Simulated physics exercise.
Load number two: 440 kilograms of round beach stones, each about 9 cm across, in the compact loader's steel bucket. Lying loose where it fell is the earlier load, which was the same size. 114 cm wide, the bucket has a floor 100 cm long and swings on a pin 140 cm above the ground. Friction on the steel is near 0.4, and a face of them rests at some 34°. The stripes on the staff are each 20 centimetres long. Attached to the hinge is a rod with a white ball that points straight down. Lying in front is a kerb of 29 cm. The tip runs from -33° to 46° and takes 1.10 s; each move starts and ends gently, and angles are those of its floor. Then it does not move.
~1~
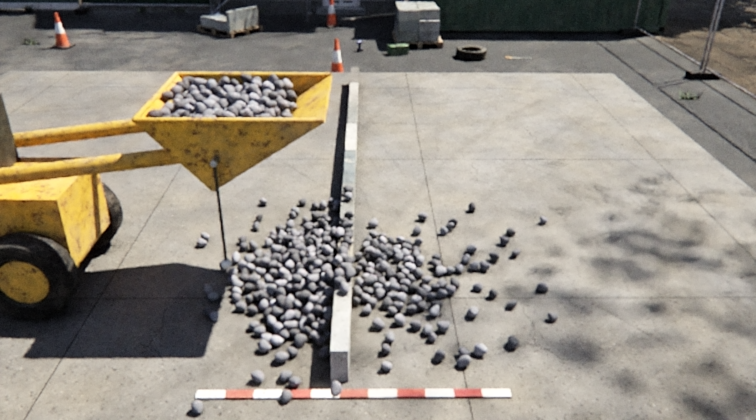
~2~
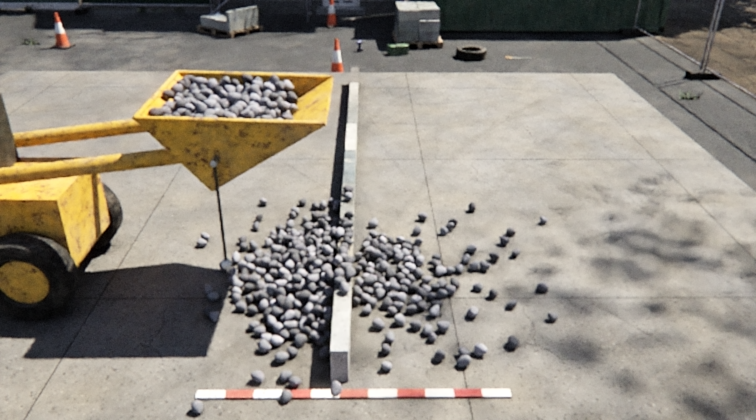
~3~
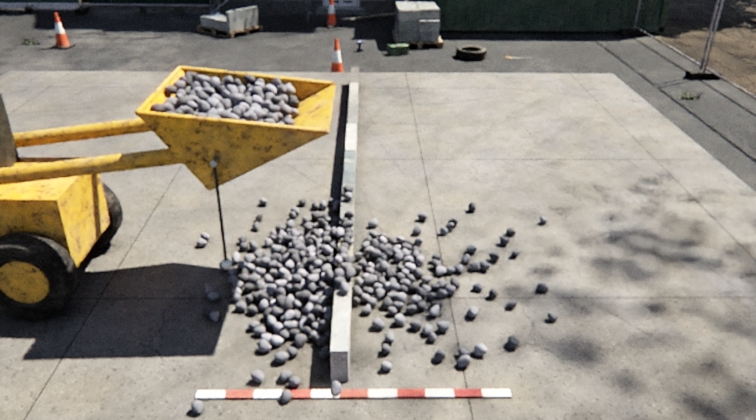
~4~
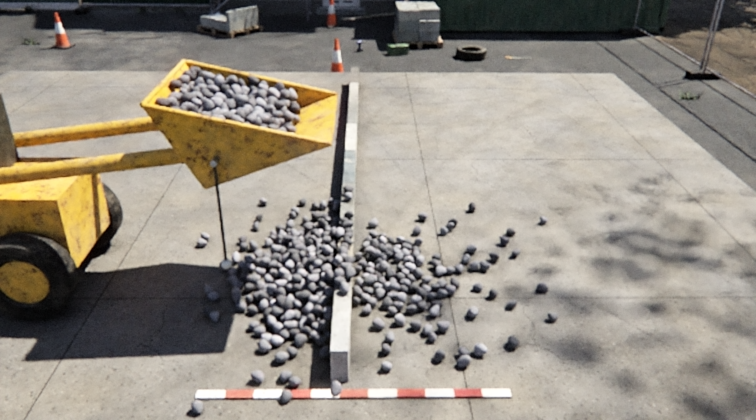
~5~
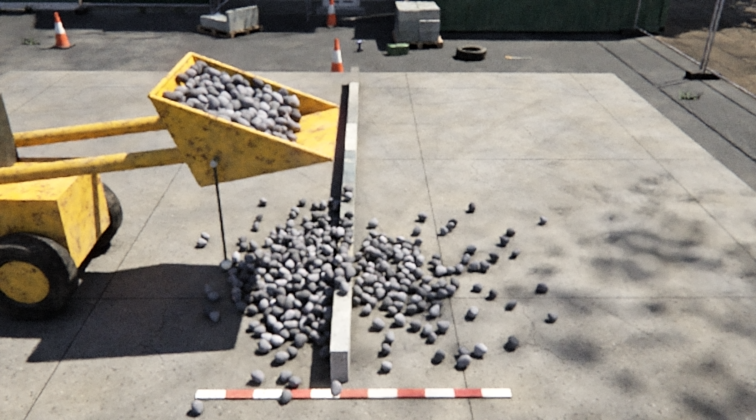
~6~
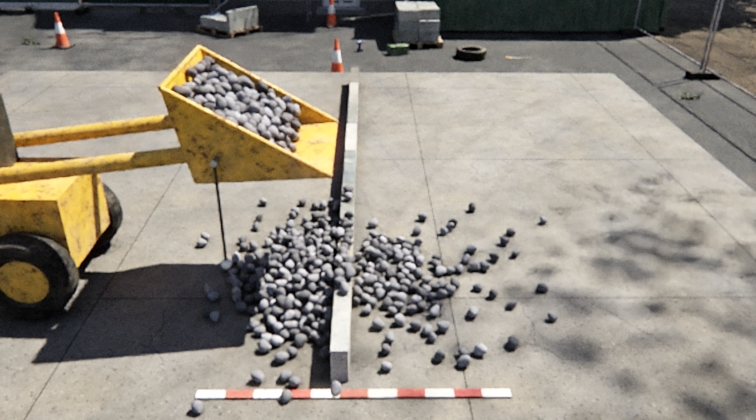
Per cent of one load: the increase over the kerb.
38 percent.
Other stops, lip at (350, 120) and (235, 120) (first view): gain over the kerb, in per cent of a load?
The first would add around 70 per cent, the second around 0 per cent.
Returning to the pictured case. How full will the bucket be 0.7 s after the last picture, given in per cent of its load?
Some 45 %, roughly, is held.
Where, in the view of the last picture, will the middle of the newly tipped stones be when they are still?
Centre: Approx. (327, 267).
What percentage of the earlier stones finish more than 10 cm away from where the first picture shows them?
I'd say roughly 25 per cent of them.
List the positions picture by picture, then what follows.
In the first picture, the bucket is at -33°, its lip at (324, 121); the top of the load is at (211, 85). The earlier load is highest near (345, 239), 34 cm above ground level, 74 % on this side of the kerb, 26 % over the kerb.
The second picture shows lip at (325, 124), floor tilted -31°, highest stones at (212, 84).
In the third picture, the bucket is at -27°, its lip at (328, 132); the top of the load is at (198, 81).
The fourth picture shows lip at (331, 144), floor tilted -21°, highest stones at (198, 78).
The fifth picture shows lip at (333, 160), floor tilted -12°, highest stones at (200, 74).
In the sixth picture, the bucket is at -3°, its lip at (331, 177); the top of the load is at (207, 70).
Then, 0.4 s after the last picture the floor is at 33°; in per cent of one load, 99 in the bucket, 74 on this side of the kerb, 26 over the kerb; the foremost stones are at (522, 261).
Then, 0.7 s after the last picture the floor is at 46°; in per cent of one load, 44 in the bucket, 127 on this side of the kerb, 29 over the kerb; the foremost stones are at (522, 261).
Then, 1.1 s after the last picture the floor is at 46°; in per cent of one load, 2 in the bucket, 145 on this side of the kerb, 53 over the kerb; the foremost stones are at (522, 261).
Then, 3.9 s after the last picture the floor is at 46°; in per cent of one load, 0 in the bucket, 135 on this side of the kerb, 65 over the kerb; the foremost stones are at (539, 258). Net gain over the kerb, 38.
